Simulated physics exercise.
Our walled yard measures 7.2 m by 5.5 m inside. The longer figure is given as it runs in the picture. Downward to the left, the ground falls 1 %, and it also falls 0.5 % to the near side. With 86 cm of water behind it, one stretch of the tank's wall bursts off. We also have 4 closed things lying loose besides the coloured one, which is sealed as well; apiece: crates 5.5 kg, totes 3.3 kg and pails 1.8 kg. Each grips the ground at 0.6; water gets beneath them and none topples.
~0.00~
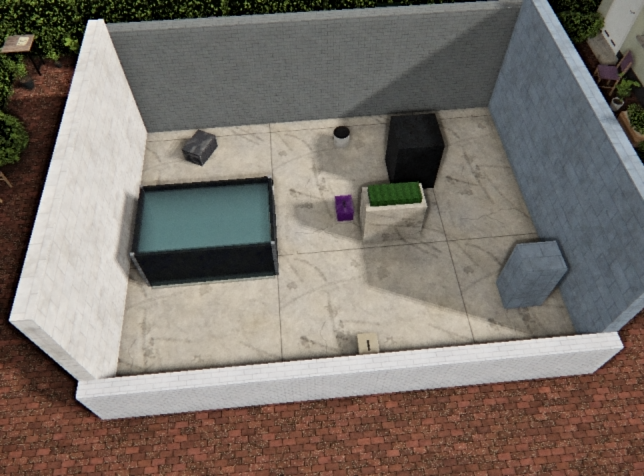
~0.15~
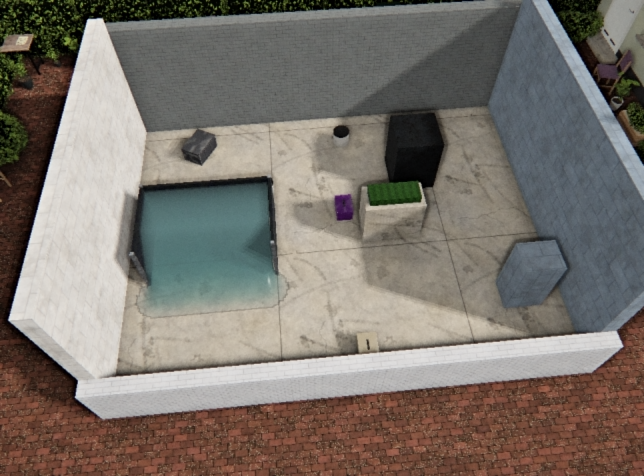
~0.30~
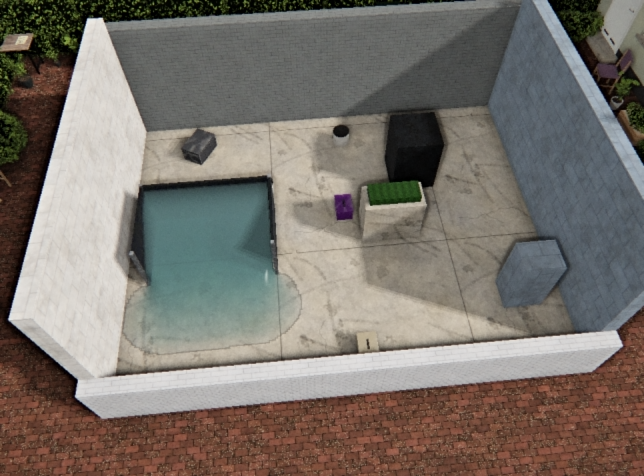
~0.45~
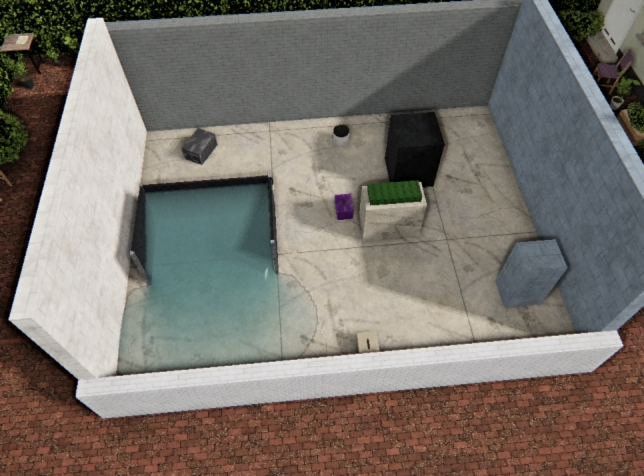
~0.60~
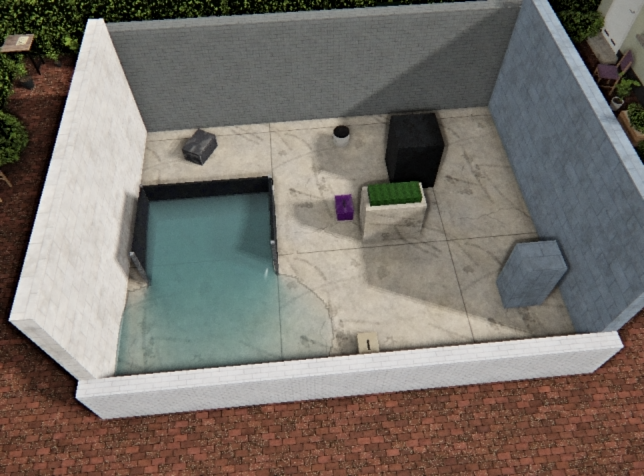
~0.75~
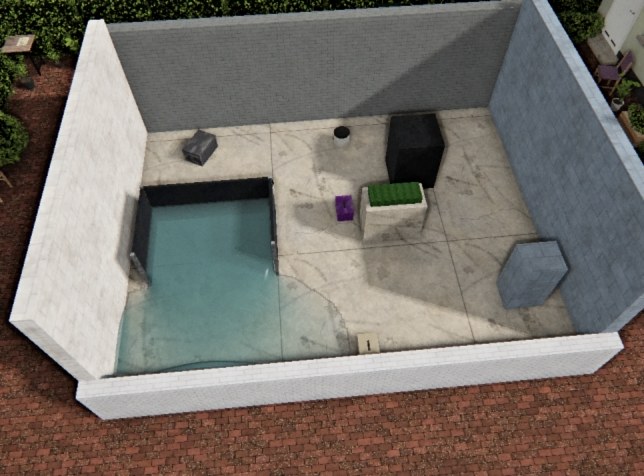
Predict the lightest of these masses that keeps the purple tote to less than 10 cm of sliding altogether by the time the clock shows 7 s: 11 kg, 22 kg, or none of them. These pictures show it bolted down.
Most likely the lighter pick already works.
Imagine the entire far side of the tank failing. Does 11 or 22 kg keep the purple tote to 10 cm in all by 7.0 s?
So the heavier choice alone.
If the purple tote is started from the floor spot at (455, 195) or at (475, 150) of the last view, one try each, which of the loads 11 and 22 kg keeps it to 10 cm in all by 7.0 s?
In that order: The lighter suffices; just the heavier works.
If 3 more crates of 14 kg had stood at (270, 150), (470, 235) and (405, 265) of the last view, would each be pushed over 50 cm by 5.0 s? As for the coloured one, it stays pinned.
Taking them one by one: Below the mark; above the mark; above the mark.
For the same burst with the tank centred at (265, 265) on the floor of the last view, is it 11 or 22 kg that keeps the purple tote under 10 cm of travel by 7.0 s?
Lab note - in that case: Lighter mass suffices.
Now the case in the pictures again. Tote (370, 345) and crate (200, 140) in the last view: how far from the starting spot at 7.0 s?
In that order: 450 cm, 120 cm.
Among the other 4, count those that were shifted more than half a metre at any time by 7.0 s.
I make it 3.
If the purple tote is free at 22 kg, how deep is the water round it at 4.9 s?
Roughly 2 cm.
After 1.4 s the purple tote would be 0 cm from its start with 11 kg and 0 cm from its start with 22 kg; 0 cm of water round it then.
After 3.1 s the purple tote would be 0 cm from its start with 11 kg and 0 cm from its start with 22 kg; 3 cm of water round it then.
After 4.9 s the purple tote would be 0 cm from its start with 11 kg and 0 cm from its start with 22 kg; 2 cm of water round it then.
After 7.0 s the purple tote would be 0 cm from its start with 11 kg and 0 cm from its start with 22 kg; 2 cm of water round it then.
